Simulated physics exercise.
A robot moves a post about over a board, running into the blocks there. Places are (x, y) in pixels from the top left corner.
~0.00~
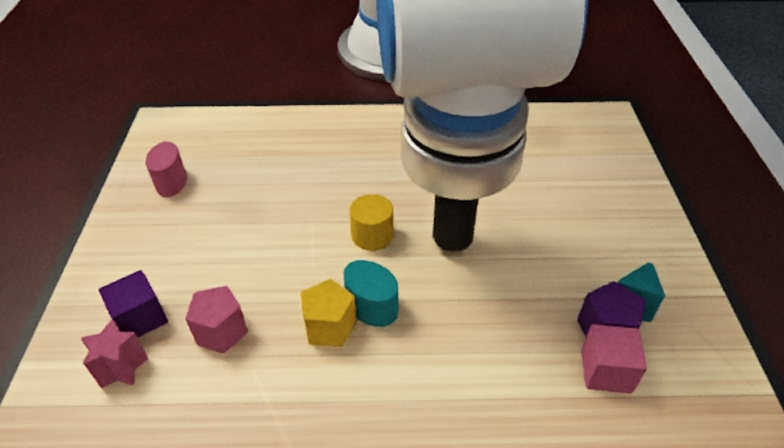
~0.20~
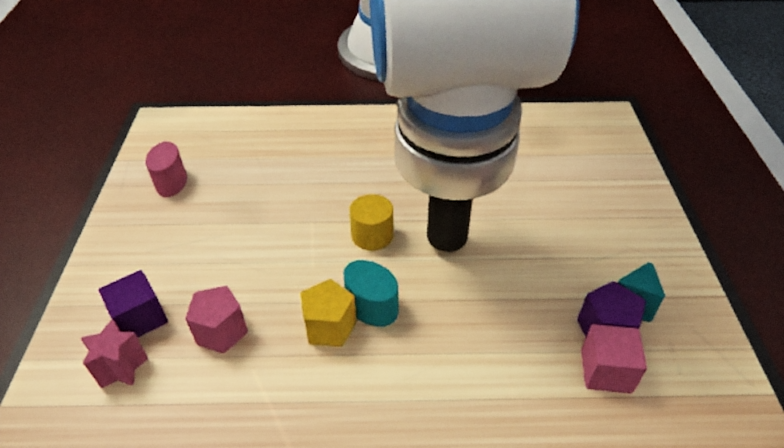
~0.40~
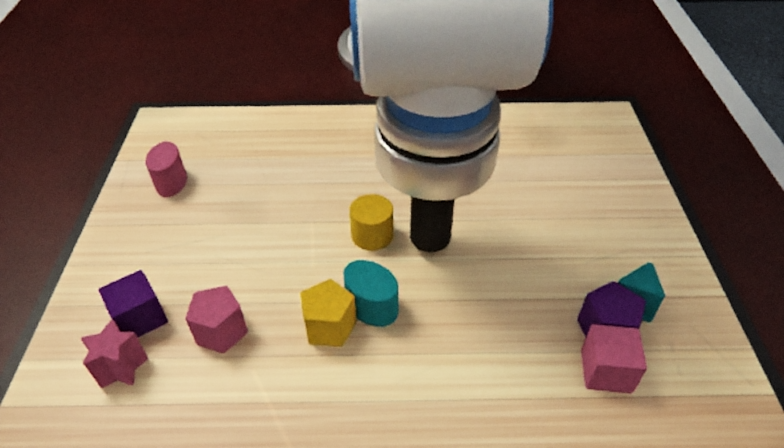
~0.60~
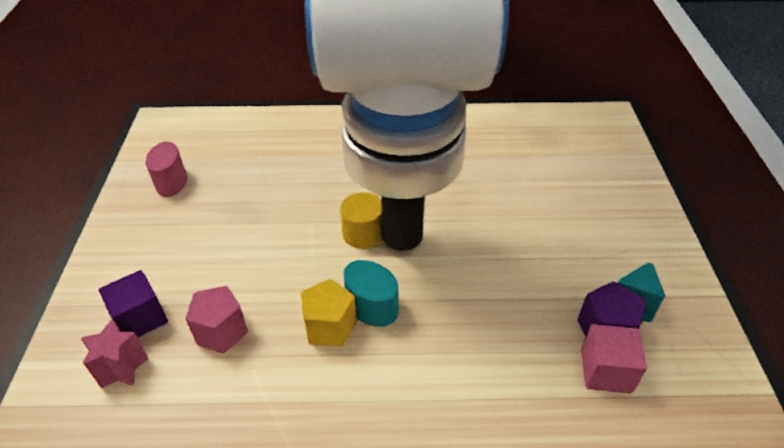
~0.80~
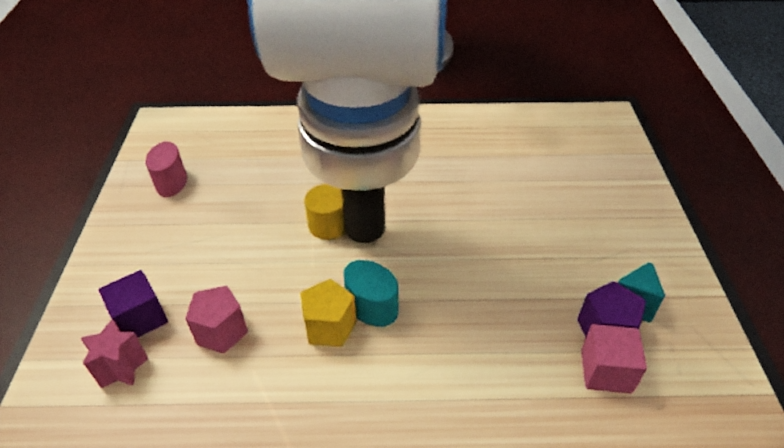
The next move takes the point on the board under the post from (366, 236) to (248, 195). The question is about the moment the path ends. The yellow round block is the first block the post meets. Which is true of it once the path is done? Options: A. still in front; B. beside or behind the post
Choice A: Still in front.
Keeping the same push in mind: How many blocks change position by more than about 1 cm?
One block, no more.
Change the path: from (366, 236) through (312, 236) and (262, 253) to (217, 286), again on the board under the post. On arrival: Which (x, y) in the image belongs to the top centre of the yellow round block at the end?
Just about (276, 185).
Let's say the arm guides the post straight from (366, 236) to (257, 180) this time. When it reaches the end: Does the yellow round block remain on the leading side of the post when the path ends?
My answer is no.
What follows on the original path. One third of the way, post (322, 214); yellow round block (282, 185).
Two thirds of the way, post (283, 201); yellow round block (243, 173).
At the end, post (246, 188); yellow round block (205, 162); turquoise oval block unmoved.
